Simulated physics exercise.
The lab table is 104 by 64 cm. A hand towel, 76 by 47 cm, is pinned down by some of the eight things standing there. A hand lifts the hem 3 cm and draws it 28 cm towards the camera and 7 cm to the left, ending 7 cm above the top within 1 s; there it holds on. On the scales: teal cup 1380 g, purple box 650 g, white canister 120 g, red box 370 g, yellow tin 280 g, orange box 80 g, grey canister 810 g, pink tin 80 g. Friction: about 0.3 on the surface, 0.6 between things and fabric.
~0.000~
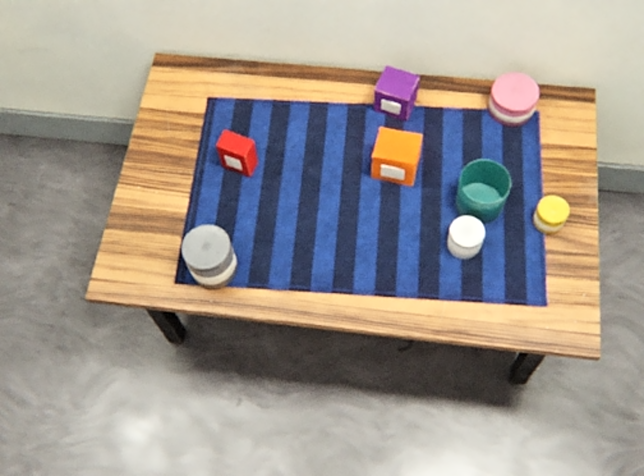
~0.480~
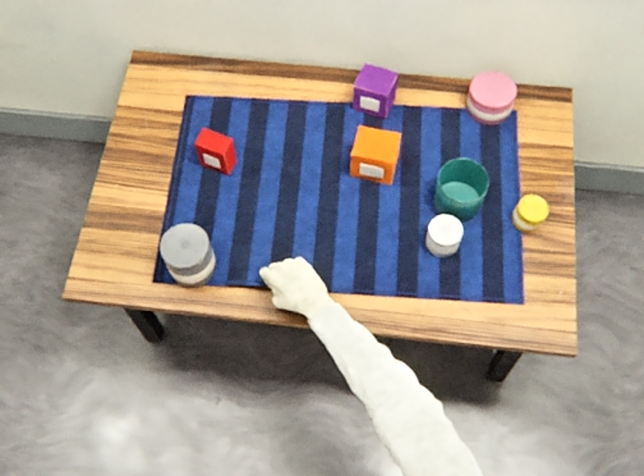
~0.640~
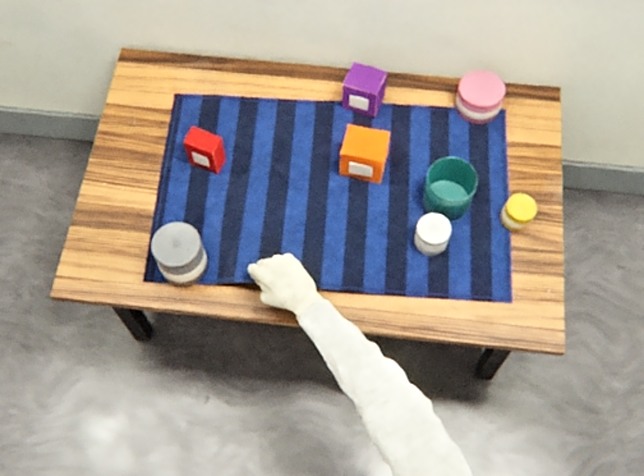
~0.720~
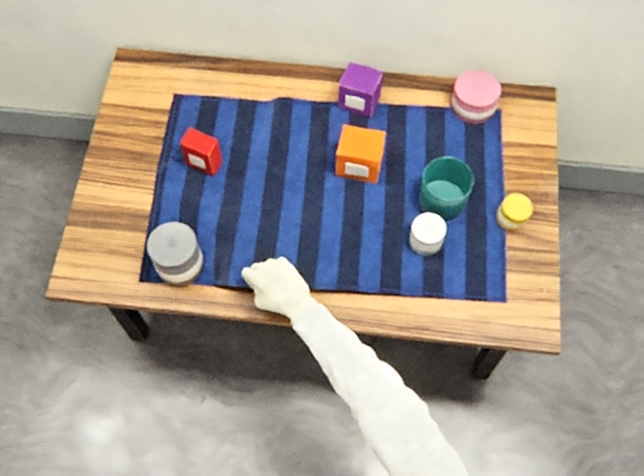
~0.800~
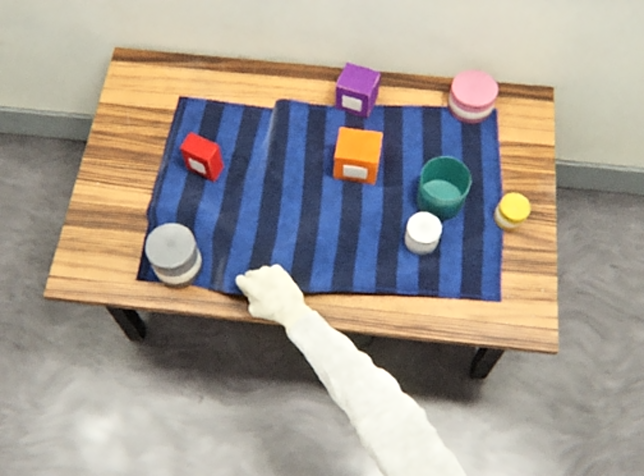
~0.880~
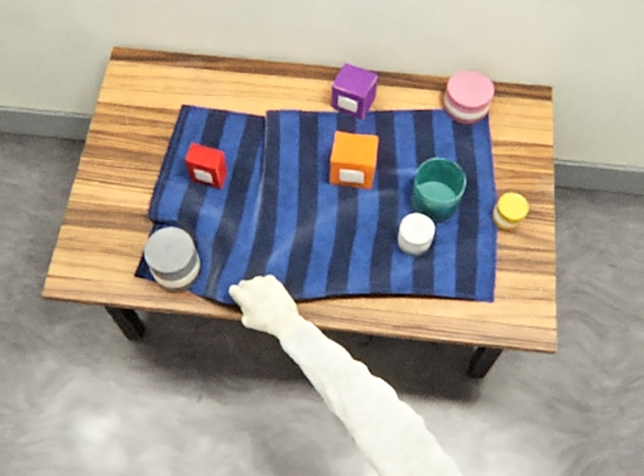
In this clip, a pale hand grips the near edge of a blue striped towel on a wooden table and draws it slightly toward the camera and left, wrinkling the cloth and shifting some boxes and containers on it.
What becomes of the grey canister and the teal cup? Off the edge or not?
The grey canister falls off, the teal cup remains up there.
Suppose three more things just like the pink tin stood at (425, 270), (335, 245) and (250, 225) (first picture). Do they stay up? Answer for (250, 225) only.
There: Goes over.
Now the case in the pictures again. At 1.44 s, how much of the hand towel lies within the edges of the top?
Some 70 per cent of it.
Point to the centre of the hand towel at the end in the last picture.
Near (235, 299).
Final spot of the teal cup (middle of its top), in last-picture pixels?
Near (352, 257).
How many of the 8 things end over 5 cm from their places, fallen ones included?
6 of them.
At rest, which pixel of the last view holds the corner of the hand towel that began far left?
Near (98, 244).
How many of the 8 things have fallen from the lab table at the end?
That makes 2.
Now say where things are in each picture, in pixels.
In the first picture, grey canister (206, 246); teal cup (485, 181); hand towel corners (174, 283) (208, 97) (547, 307).
In the second picture, hand towel corners (152, 282) (186, 95); grip (274, 286).
In the third picture, grey canister (176, 244); hand towel corners (143, 282) (175, 94); grip (262, 283).
In the fourth picture, red box (199, 141); hand towel corners (139, 282) (174, 94); grip (256, 287).
In the fifth picture, white canister (425, 227); red box (199, 146); orange box (359, 144); hand towel corners (136, 280) (179, 96); grip (250, 294).
In the sixth picture, grey canister (169, 249); teal cup (440, 180); hand towel corners (134, 276) (182, 104) (494, 303); grip (244, 304).
At 1.1 s, 95 % of the hand towel is still over the top; teal cup 9 cm off its start, grey canister 6 cm off its start, red box 13 cm off its start.
At 1.2 s, 85 % of the hand towel is still over the top; teal cup 15 cm off its start, grey canister 14 cm off its start, red box 19 cm off its start.
At 1.4 s, 70 % of the hand towel is still over the top; grey canister over the edge, teal cup 22 cm off its start at (364, 243), red box 26 cm off its start at (188, 251).
At 1.6 s, 65 % of the hand towel is still over the top; grey canister over the edge, teal cup 26 cm off its start, red box on its side, 31 cm off its start.
At 3.2 s, 60 % of the hand towel is still over the top; grey canister over the edge, teal cup 26 cm off its start at (352, 257), red box over the edge, orange box 31 cm off its start at (255, 239).
